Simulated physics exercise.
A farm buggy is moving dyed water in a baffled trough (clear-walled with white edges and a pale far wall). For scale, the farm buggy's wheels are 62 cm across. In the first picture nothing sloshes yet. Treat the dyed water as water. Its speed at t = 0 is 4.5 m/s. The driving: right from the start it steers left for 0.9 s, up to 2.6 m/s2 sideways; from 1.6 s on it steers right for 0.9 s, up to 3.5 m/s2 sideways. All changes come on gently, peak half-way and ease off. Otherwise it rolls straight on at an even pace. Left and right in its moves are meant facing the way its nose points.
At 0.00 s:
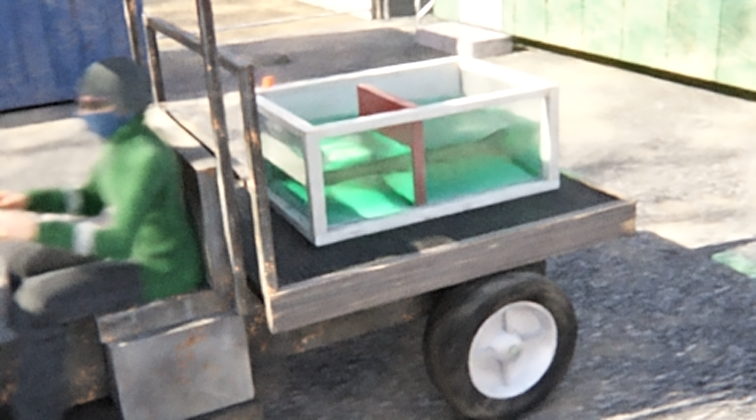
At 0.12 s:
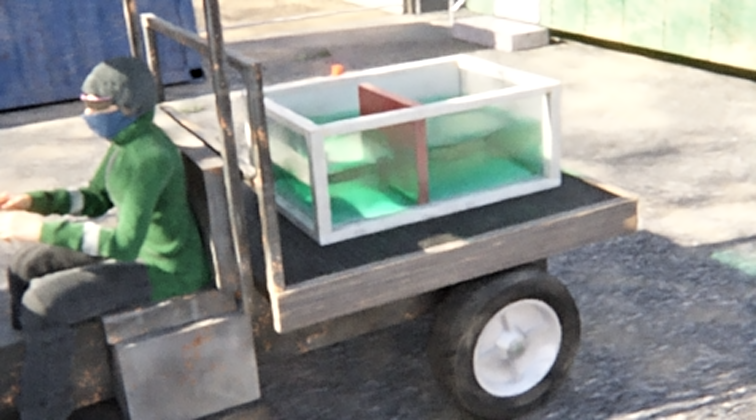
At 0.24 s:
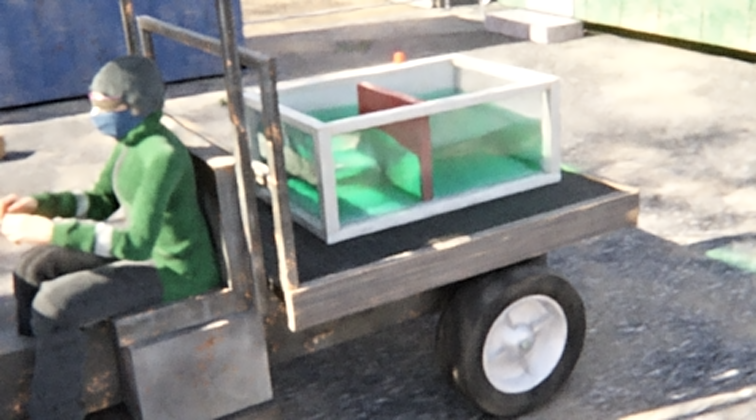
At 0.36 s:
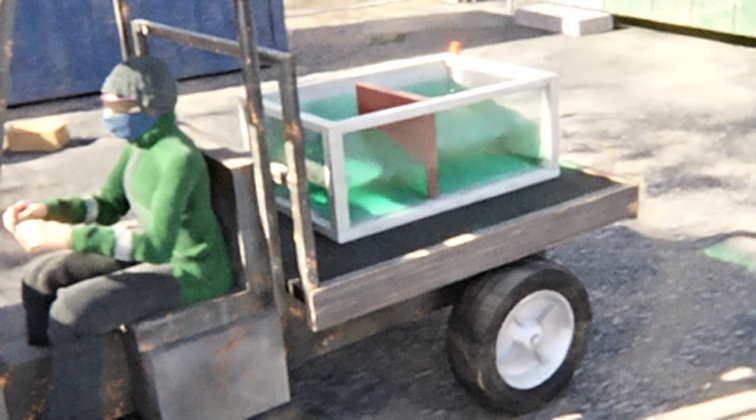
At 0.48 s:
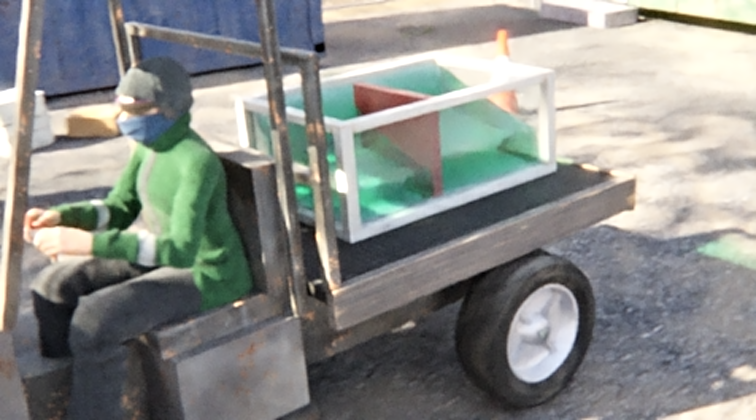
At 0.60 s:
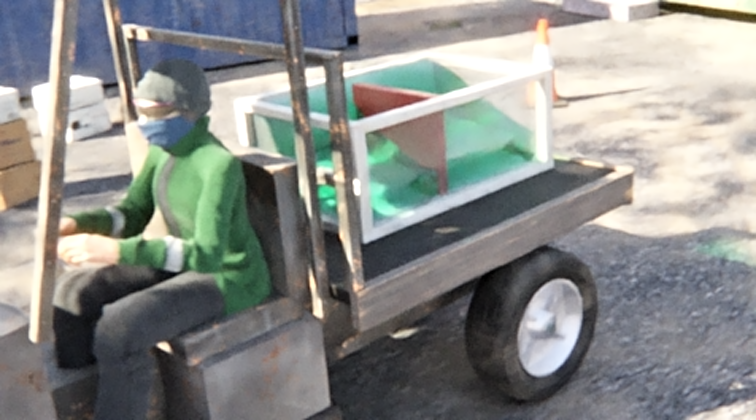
To begin with, a masked driver in a green top sits at the left of a farm buggy carrying a clear, white-edged trough of level green water with a reddish divider. As the buggy turns, its nose swings towards the viewer, and the water climbs steadily higher along the trough's far side.
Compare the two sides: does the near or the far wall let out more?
The near side lets out more.
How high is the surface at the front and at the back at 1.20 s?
About 28 cm in front and 28 cm behind.
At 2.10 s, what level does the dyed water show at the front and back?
Front 30 cm, back 28 cm.
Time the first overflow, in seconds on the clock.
Around 1.2 s.
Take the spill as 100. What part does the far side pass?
About 20 per cent.
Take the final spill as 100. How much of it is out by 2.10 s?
Some 0 per cent by then.
By 1.20 s the surface is 29 cm up at the front and 27 cm at the back; nothing has left.
By 2.10 s the surface is 30 cm up at the front and 29 cm at the back; nothing has left.
By 3.00 s the surface is 19 cm up at the front and 27 cm at the back; 12 per cent is out, over the near side, a little elsewhere.
By 5.49 s 15 per cent is out, over the near side, a little elsewhere; the near side has passed 11 per cent and the far side 3.
